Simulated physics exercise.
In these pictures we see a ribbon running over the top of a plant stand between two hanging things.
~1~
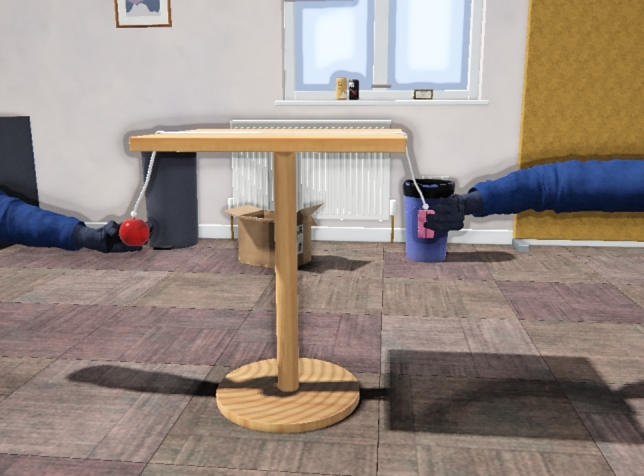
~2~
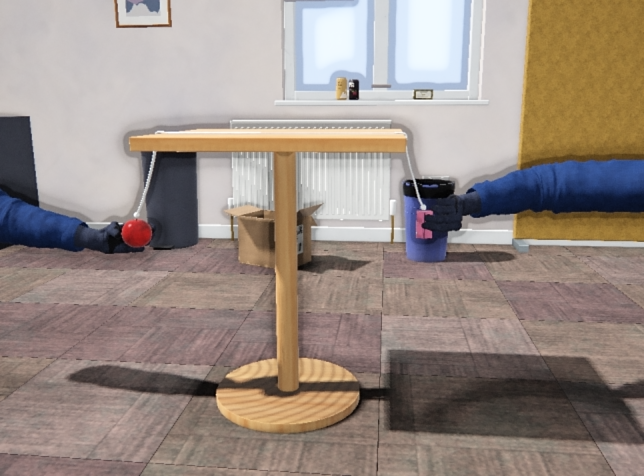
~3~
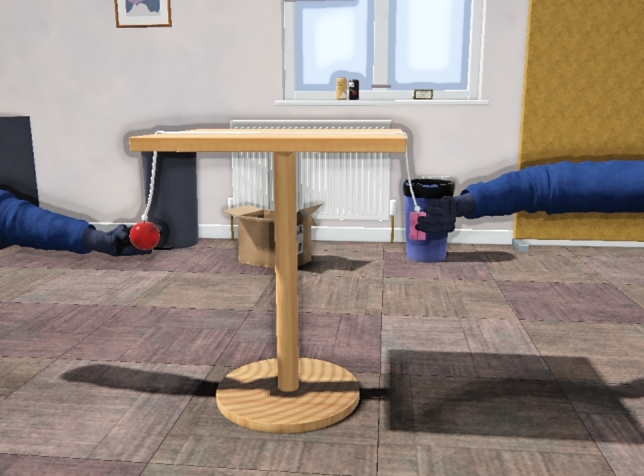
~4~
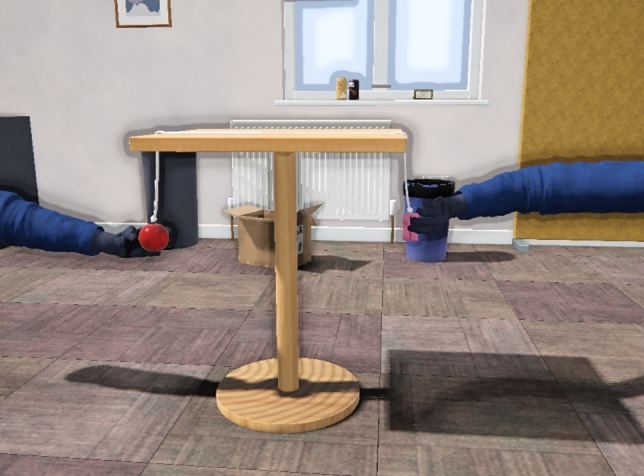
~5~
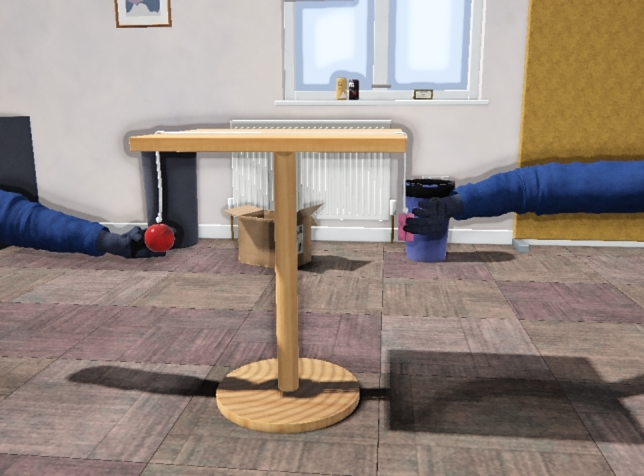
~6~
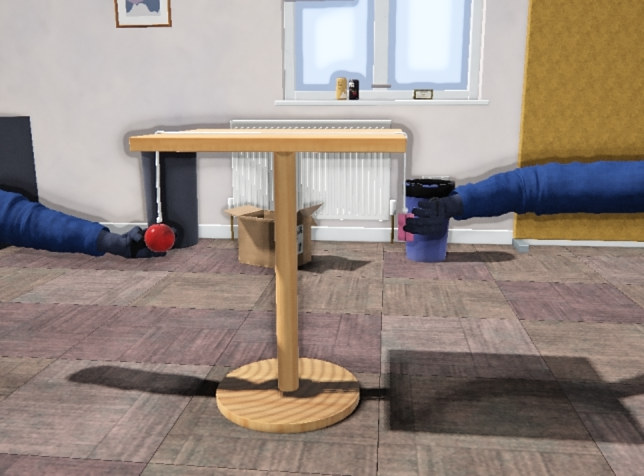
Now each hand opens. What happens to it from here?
Leftward motion.
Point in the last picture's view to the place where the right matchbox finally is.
Resting spot: Close to (27, 384).
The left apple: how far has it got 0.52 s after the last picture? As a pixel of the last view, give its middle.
Close to (172, 339).
Then, 0.52 s after the last picture, left apple lower near (171, 339); right matchbox pulled up onto the top near (371, 78).
Then, 0.94 s after the last picture, left apple down on the floor near (177, 392); right matchbox higher near (105, 153).
At rest, left apple down on the floor near (177, 392); right matchbox down on the floor near (27, 384). The ribbon goes down on the left.
